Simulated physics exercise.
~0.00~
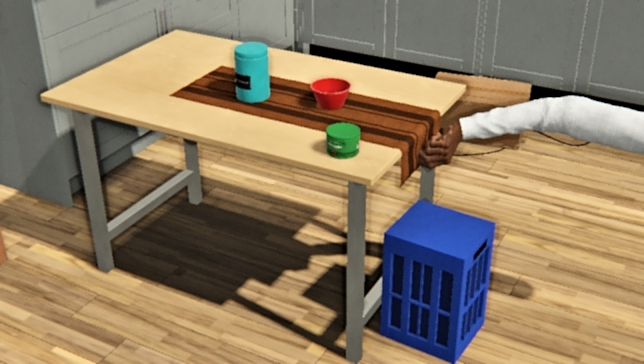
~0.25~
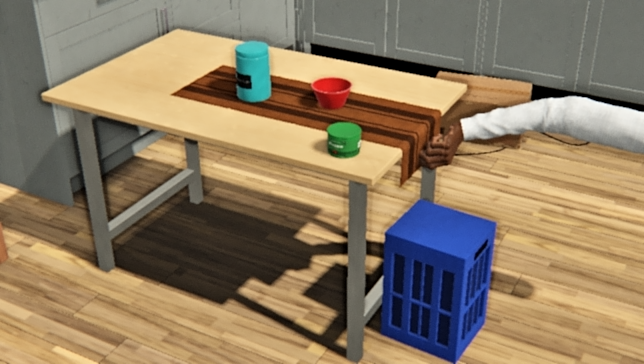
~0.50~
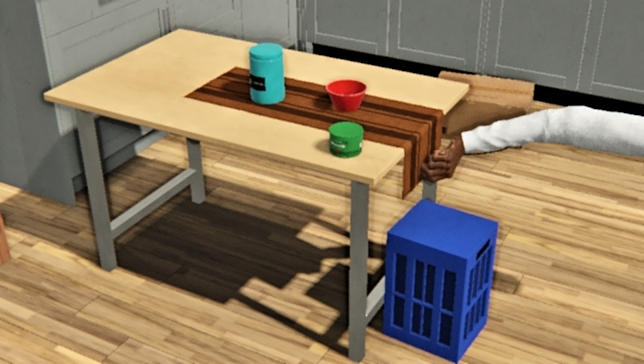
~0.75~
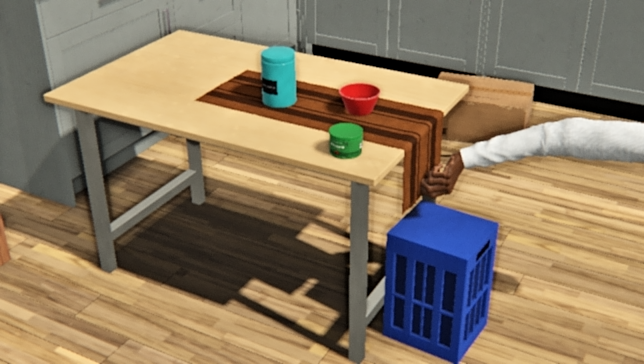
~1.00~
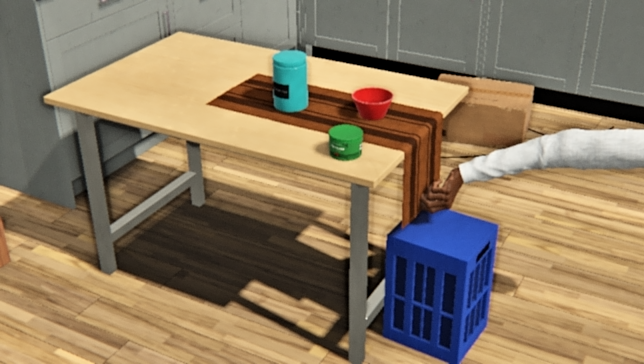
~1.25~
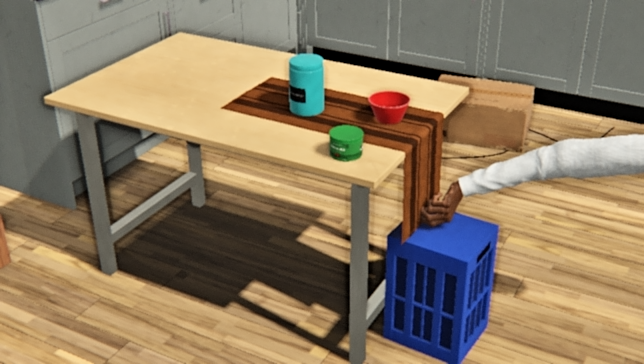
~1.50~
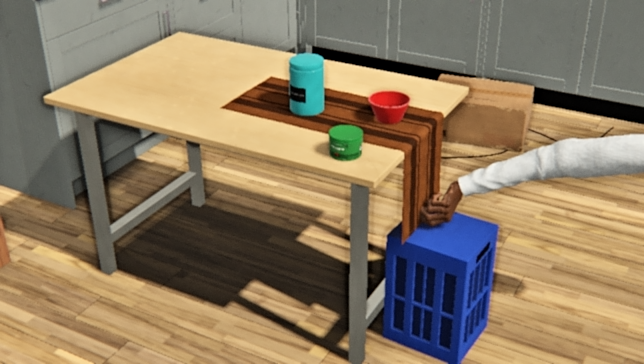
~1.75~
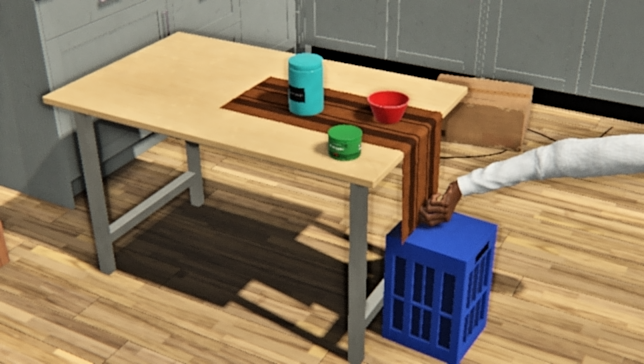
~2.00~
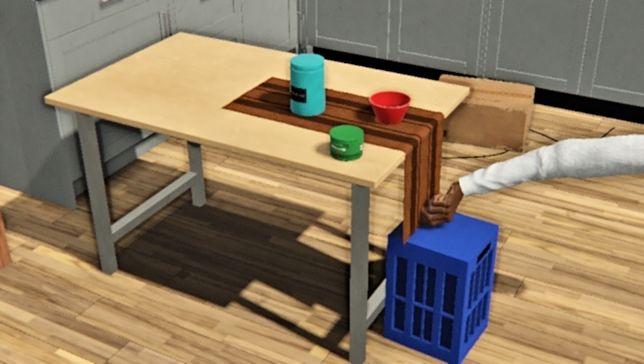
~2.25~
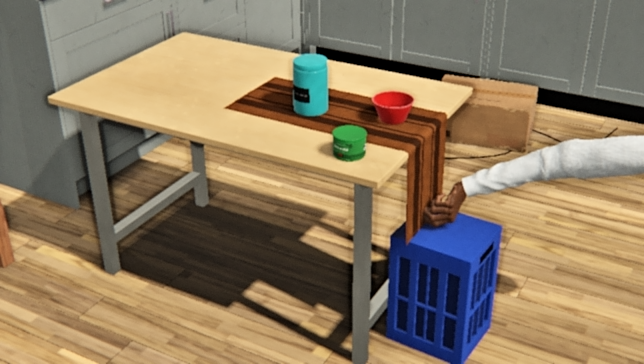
A dark-skinned hand in a white sleeve reaches in from the right, holding the hanging end of a striped brown cloth on a pale wooden table, seen from slightly above in a slightly swaying view. A turquoise canister and a red bowl stand on the cloth, a green tub sits near the front edge, and a blue crate rests on the wooden floor below. After a pause, the hand draws the cloth down, carrying the canister and bowl rightward. The hem reaches the crate and the hand stops. Canister upright, bowl and unmoved tub all remain on the table.
